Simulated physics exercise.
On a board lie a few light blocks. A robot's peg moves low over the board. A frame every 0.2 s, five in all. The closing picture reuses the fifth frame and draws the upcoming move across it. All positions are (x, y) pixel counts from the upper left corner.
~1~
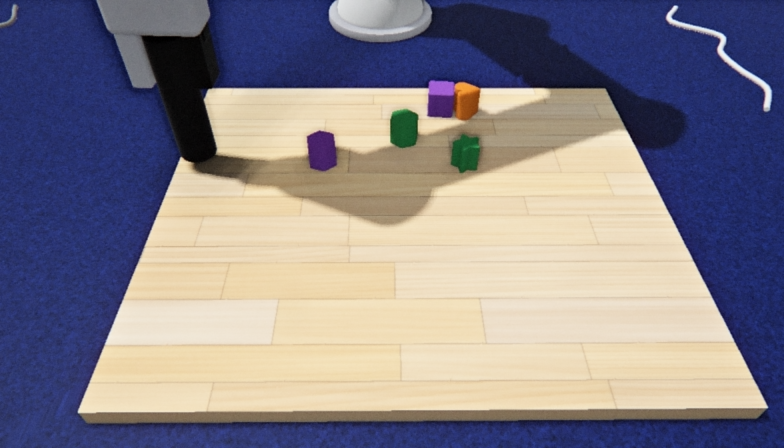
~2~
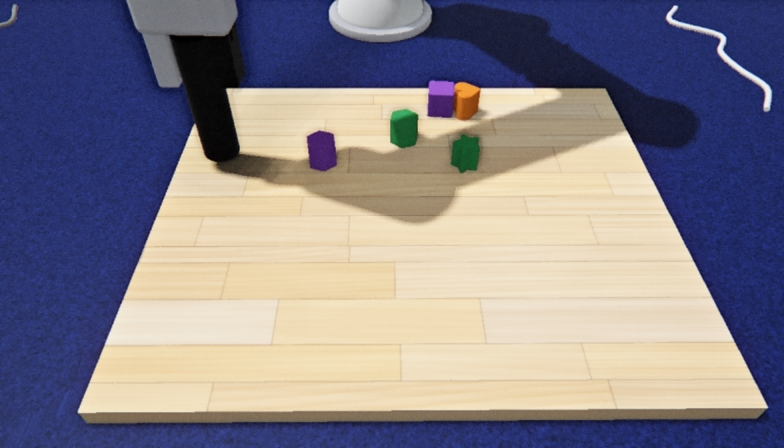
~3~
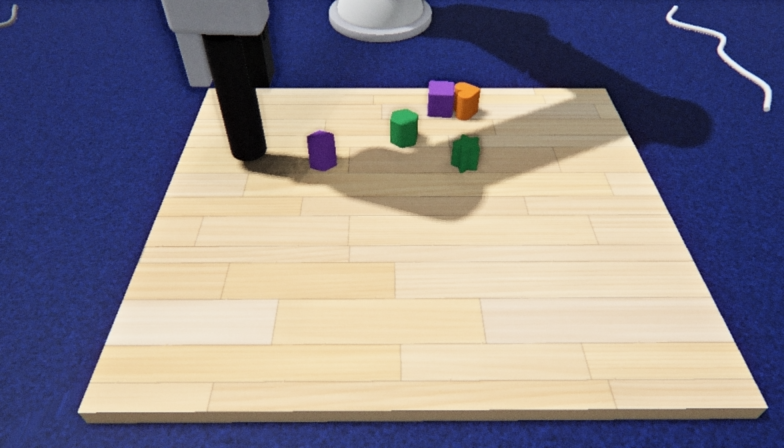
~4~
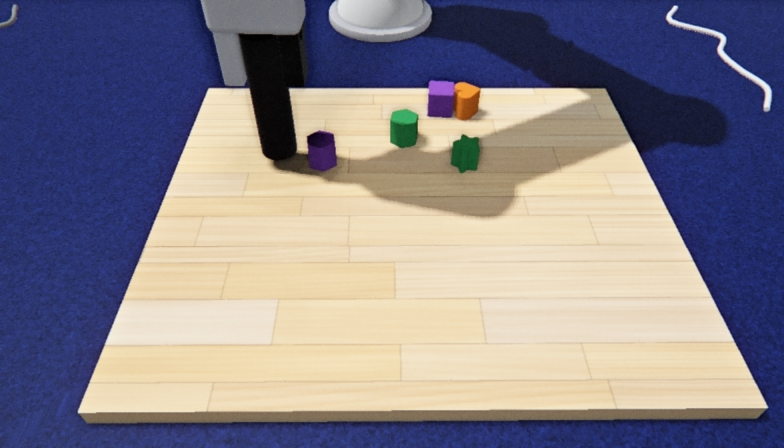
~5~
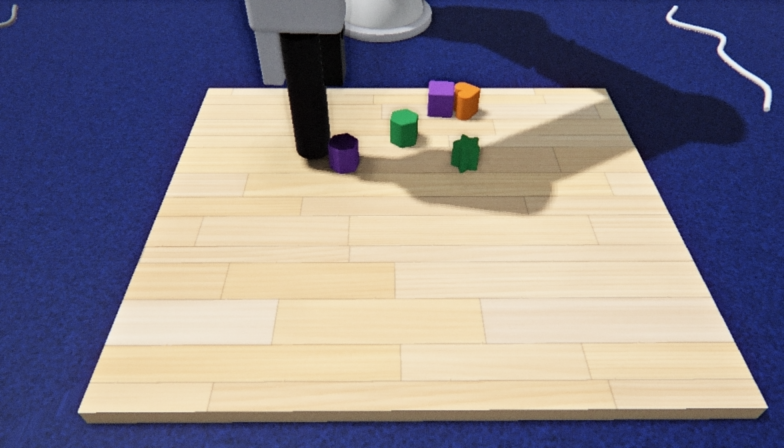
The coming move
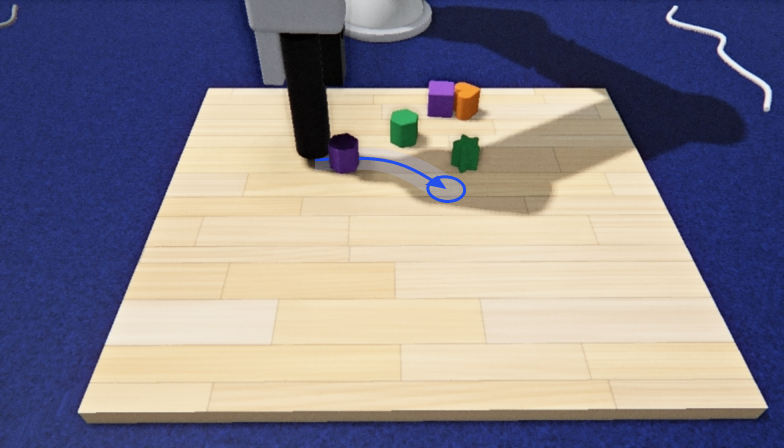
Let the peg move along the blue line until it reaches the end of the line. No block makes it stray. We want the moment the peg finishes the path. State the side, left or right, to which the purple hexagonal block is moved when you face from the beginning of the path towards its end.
Over to the right.
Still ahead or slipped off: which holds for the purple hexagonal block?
Ahead to the end.
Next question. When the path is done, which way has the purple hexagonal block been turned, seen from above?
It goes round the way clock hands do.
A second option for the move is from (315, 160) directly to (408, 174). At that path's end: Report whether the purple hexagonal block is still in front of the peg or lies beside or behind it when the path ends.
Final position: Ahead.
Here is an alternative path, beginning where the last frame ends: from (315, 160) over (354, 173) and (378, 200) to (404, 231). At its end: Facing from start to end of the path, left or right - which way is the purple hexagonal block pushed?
The purple hexagonal block is shifted sideways to the left, facing along the path from start to end.
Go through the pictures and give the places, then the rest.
Peg tip at (199, 152); block tops, purple hexagonal block at (321, 138); green hexagonal block at (404, 116), in the first picture.
Peg at (222, 151); blocks unchanged, in the second picture.
Peg at (249, 151); blocks unchanged, in the third picture.
Peg at (280, 150); blocks unchanged, in the fourth picture.
Peg at (314, 149); purple hexagonal block at (343, 141); green hexagonal block at (404, 116), in the fifth picture.
Path on the board, from (315, 160) by way of (363, 158) and (408, 167) to (446, 189).
The first path, step by step. One third of the way, peg at (364, 148); purple hexagonal block at (392, 146), turned 35° clockwise.
Two thirds of the way, peg at (408, 157); purple hexagonal block at (434, 159), turned 65° clockwise.
At the end, peg at (447, 178); purple hexagonal block at (472, 184), turned 85° clockwise; green hexagonal block in place.
